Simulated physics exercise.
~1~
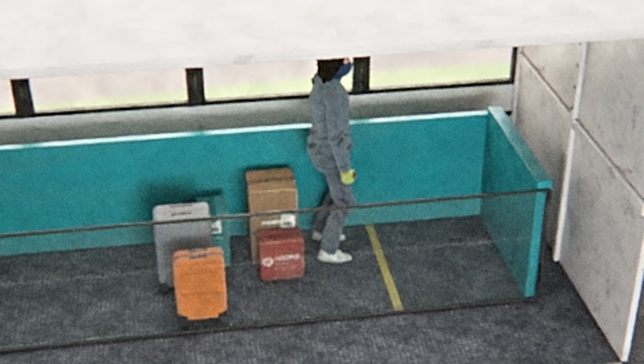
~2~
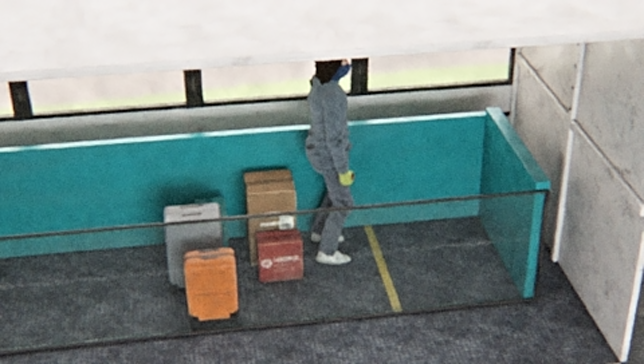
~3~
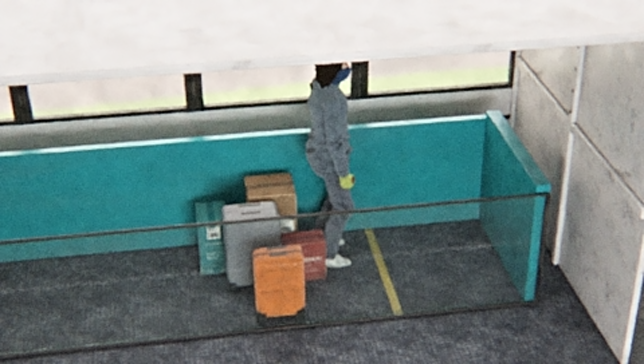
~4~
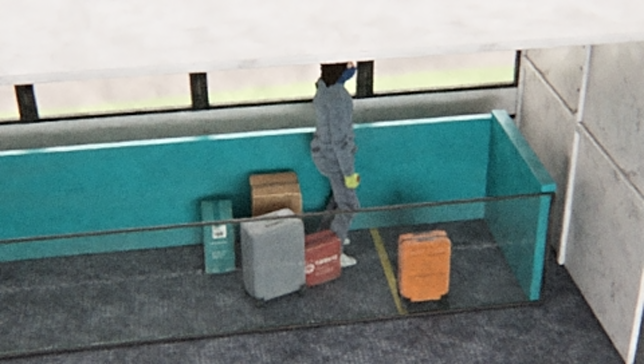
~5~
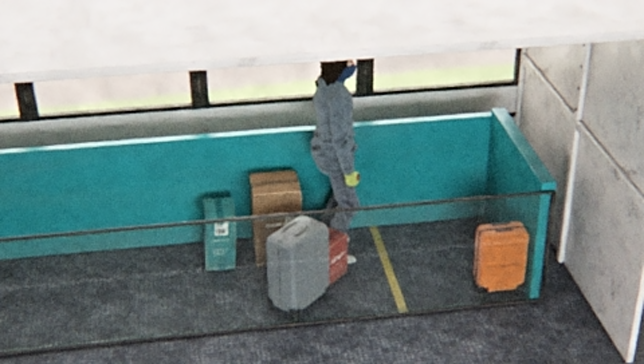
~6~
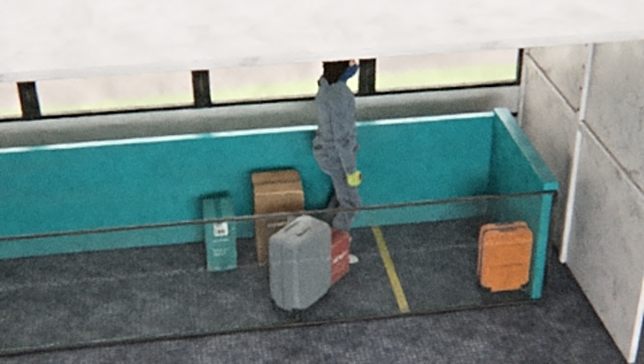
To begin with, an orange wheeled case, a larger grey one, a red carton, a tall brown bag or box and a teal pack stand on the floor of a glass-fronted bay, left of a yellow line, while a passenger stands steadily near them. The orange and grey cases start creeping right. They then slide farther, and the red carton shifts right too. The orange case pulls ahead and crosses the line, while the grey case drifts right and nearer the glass. Finally, everything rests upright, the orange case beyond the line and the others short of it.
